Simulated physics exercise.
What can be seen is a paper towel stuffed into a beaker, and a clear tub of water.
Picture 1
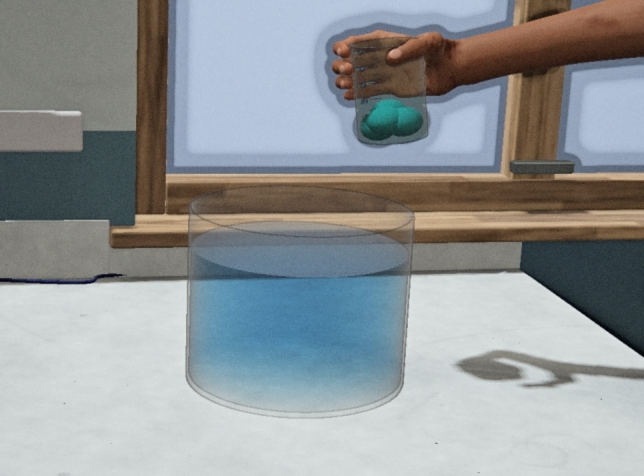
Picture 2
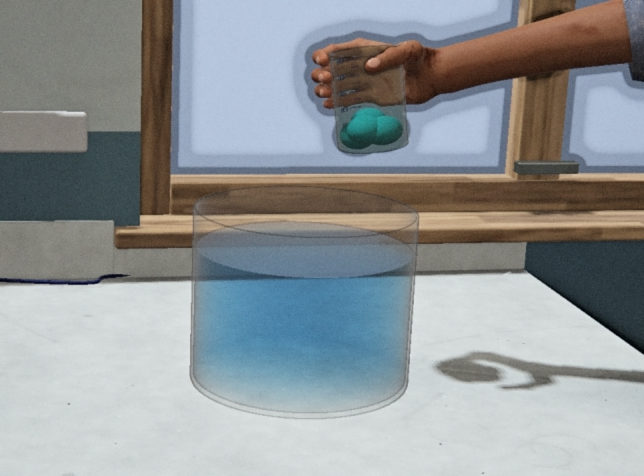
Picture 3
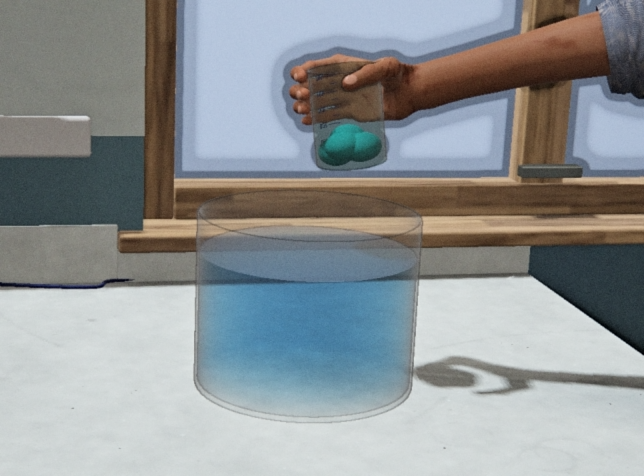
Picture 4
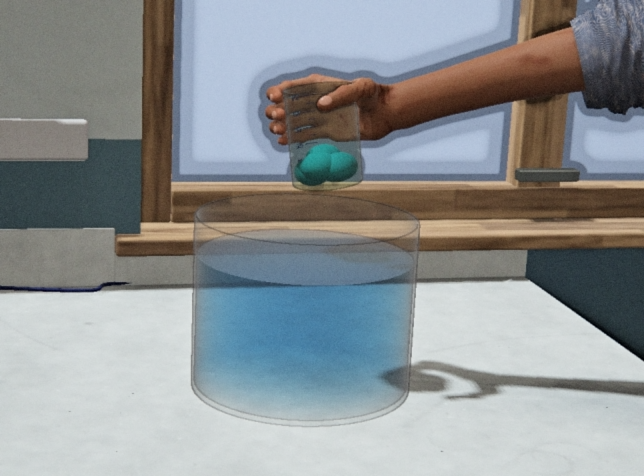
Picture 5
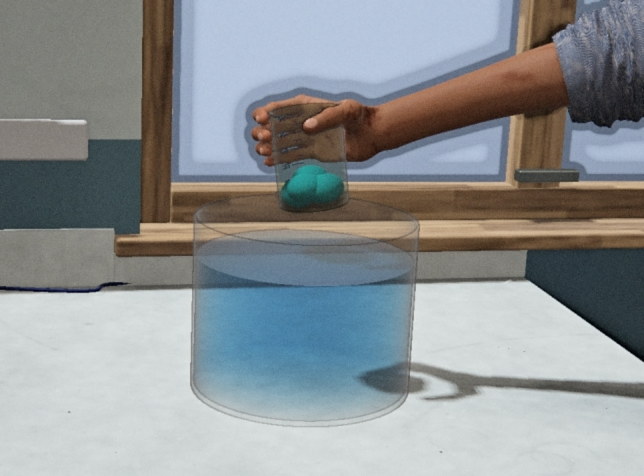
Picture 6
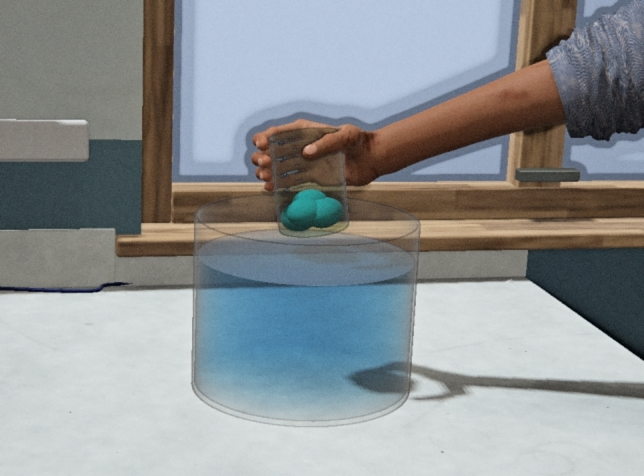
Hand holding a small clear beaker with teal wadded material inside, moving left and lowering it over a tub of blue-tinted water.
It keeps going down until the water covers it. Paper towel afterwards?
Wet.
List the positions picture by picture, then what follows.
In the first frame, beaker (390, 89) mouth up; above the clear tub.
In the second frame, beaker (369, 98) mouth up; paper towel (372, 132); coming down.
In the third frame, beaker (348, 114) mouth up; lower.
In the fourth frame, beaker (324, 134) mouth up; paper towel (327, 168); lower still.
In the fifth frame, beaker (310, 156) mouth up; close to the surface.
In the sixth frame, beaker (310, 180) mouth up; paper towel (313, 214); just over the surface.
A moment on, the beaker enters the water.
Further on, water pours in as the air escapes.
When it is over, the beaker is under, flooded, and the paper towel is wet.
